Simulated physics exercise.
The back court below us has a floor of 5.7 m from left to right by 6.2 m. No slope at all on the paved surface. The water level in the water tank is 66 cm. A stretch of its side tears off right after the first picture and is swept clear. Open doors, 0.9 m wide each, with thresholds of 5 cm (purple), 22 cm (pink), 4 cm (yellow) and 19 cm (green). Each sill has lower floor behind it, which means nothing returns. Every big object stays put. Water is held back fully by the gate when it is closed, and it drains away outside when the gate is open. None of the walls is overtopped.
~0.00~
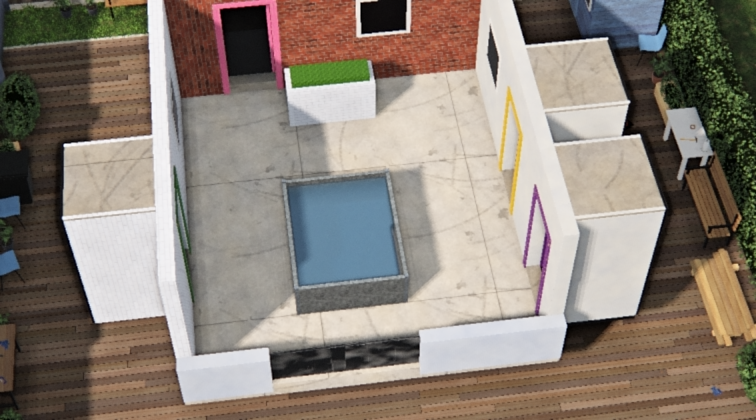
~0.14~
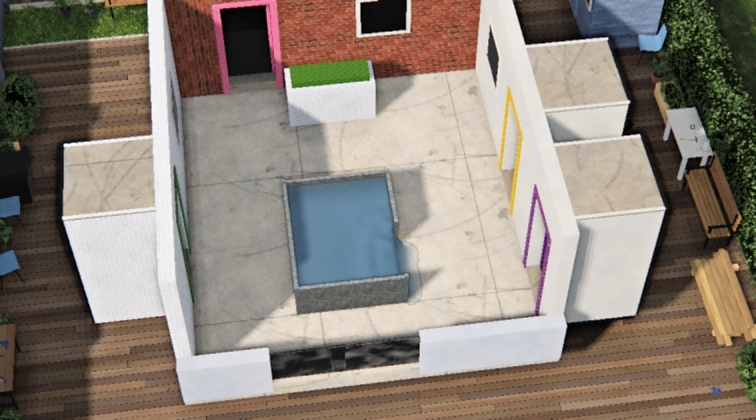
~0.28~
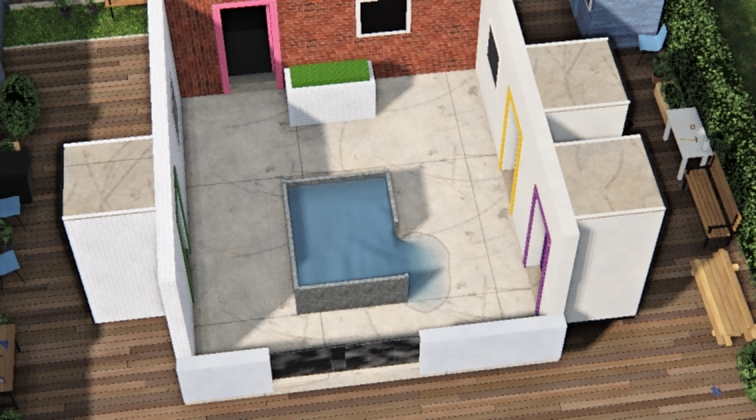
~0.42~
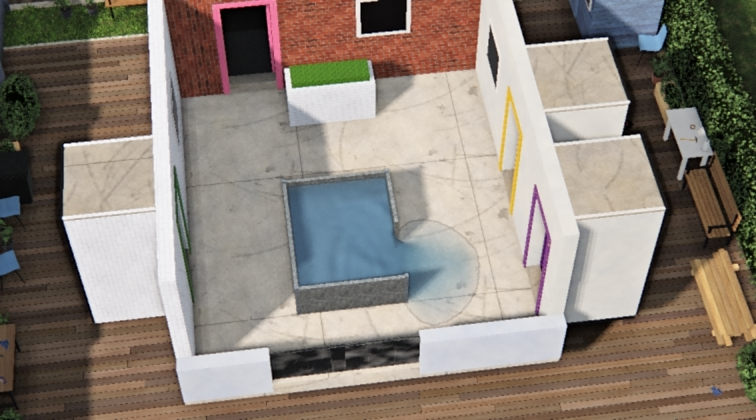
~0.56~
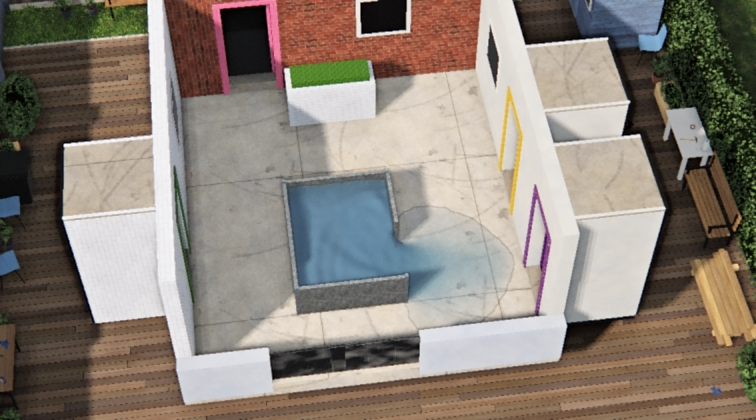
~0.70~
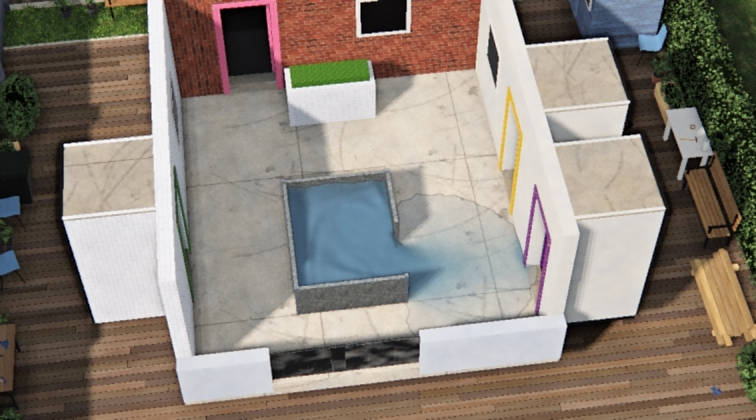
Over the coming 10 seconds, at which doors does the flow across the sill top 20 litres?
In order: The purple door will overshoot the limit; the pink door will undershoot the limit; the yellow door will overshoot the limit; the green door will undershoot the limit.
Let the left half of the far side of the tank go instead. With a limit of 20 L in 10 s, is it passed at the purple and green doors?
Outcome at purple: Not exceeded; outcome at green: Not exceeded.
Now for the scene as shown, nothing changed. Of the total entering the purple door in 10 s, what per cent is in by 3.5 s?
Roughly 60 percent is in by then.
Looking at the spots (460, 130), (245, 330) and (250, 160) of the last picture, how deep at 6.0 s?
Close to 4, 3 and 0 centimetres.
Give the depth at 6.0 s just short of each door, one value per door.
Depths: Purple door 15 cm, pink door 4 cm, yellow door 7 cm, green door 0 cm.
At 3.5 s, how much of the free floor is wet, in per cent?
I'd say around 40 % is wet.
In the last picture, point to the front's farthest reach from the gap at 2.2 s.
Point: Roughly (478, 101) in the last view.
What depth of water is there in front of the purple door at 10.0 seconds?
I'd put it at around 9.0 cm deep.
After 1.4 s water covers 20 % of the floor and is deepest (38 cm) near (538, 340); purple door 18 cm at the sill, 81 L in, pink door not reached, yellow door 12 cm at the sill, 5 L in, green door not reached.
After 2.2 s water covers 25 % of the floor and is deepest (38 cm) near (524, 287); purple door 31 cm at the sill, 237 L in, pink door not reached, yellow door 11 cm at the sill, 28 L in, green door not reached.
After 3.5 s water covers 40 % of the floor and is deepest (22 cm) near (538, 340); purple door 22 cm at the sill, 422 L in, pink door not reached, yellow door 10 cm at the sill, 56 L in, green door not reached.
After 6.0 s water covers 65 % of the floor and is deepest (16 cm) near (518, 261); purple door 15 cm at the sill, 593 L in, pink door 4 cm at the sill, 0 L in, yellow door 7 cm at the sill, 84 L in, green door not reached.
After 10.0 s water covers 95 % of the floor and is deepest (9 cm) near (374, 104); purple door 9 cm at the sill, 678 L in, pink door 3 cm at the sill, 0 L in, yellow door 5 cm at the sill, 97 L in, green door 4 cm at the sill, 0 L in.
